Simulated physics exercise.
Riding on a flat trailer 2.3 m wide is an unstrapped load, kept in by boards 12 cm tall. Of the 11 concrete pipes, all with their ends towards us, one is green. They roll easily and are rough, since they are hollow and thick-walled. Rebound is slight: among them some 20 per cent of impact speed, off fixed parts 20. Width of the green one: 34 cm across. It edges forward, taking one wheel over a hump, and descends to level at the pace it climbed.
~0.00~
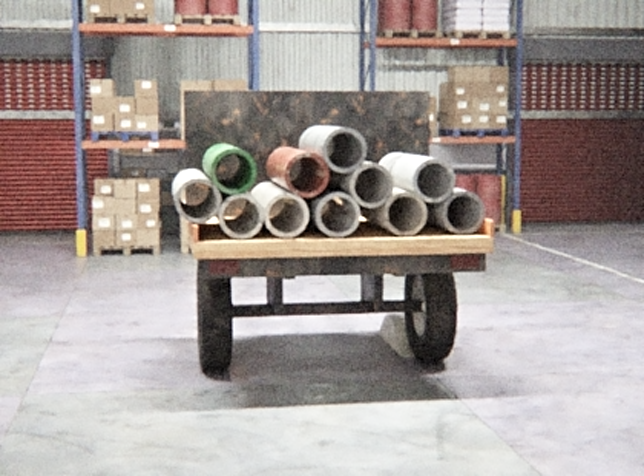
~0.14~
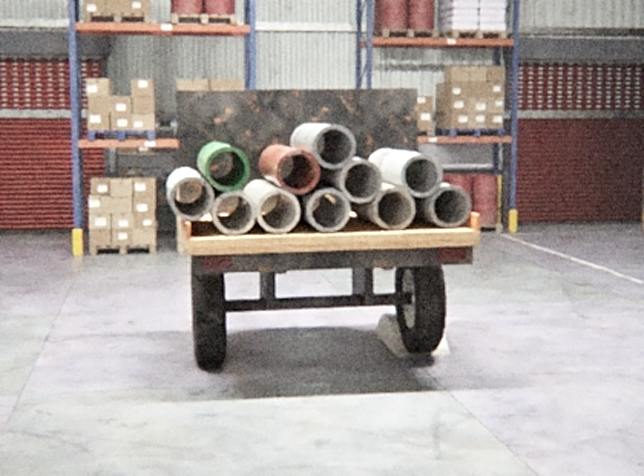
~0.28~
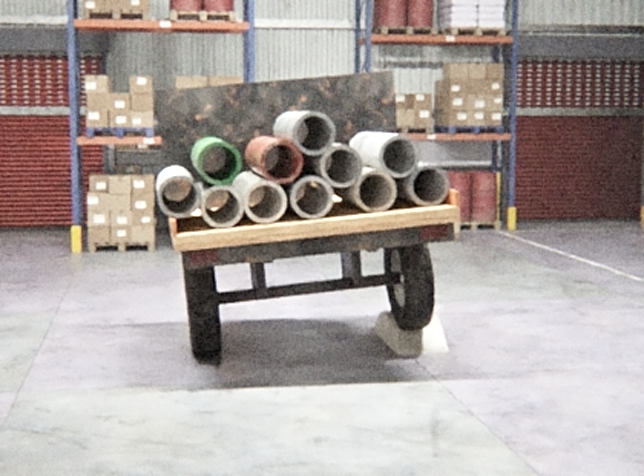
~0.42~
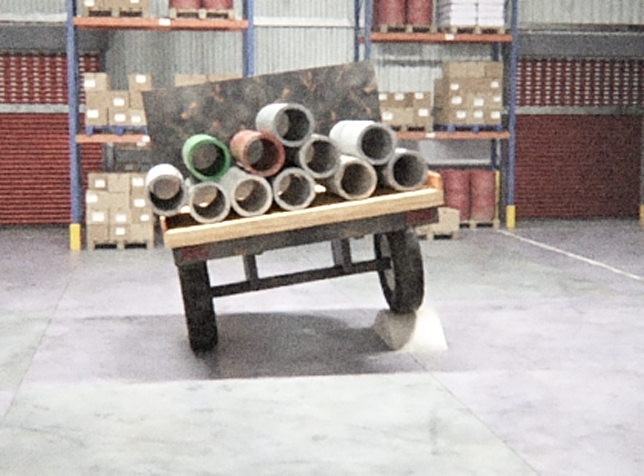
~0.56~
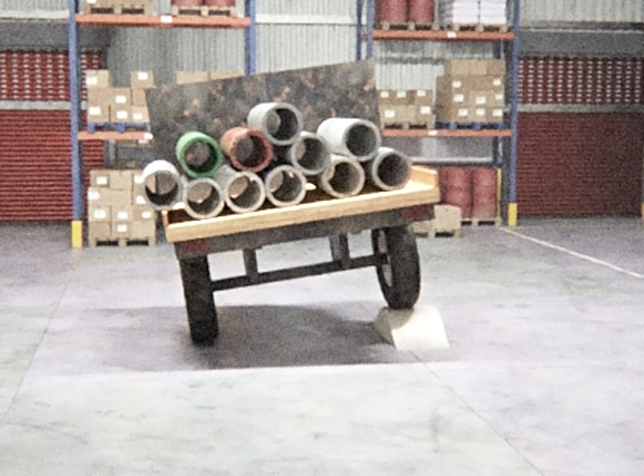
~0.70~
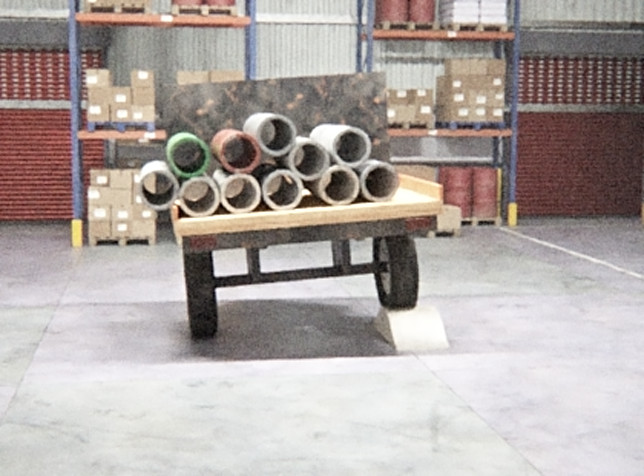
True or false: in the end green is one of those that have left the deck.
True.
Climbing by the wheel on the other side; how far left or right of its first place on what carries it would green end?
I reckon some 5 cm toward the right.
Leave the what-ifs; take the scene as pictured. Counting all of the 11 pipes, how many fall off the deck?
I make it 2 exactly.
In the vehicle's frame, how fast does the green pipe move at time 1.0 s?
It's travelling at about 2.0 m/s.
After 1.0 s, green is dropping off the left side; 2 of 11 are off.
After 1.2 s, green is dropping off the left side; 2 of 11 are off.
At rest (3.0 s), green is down on the left; 2 of 11 are off.
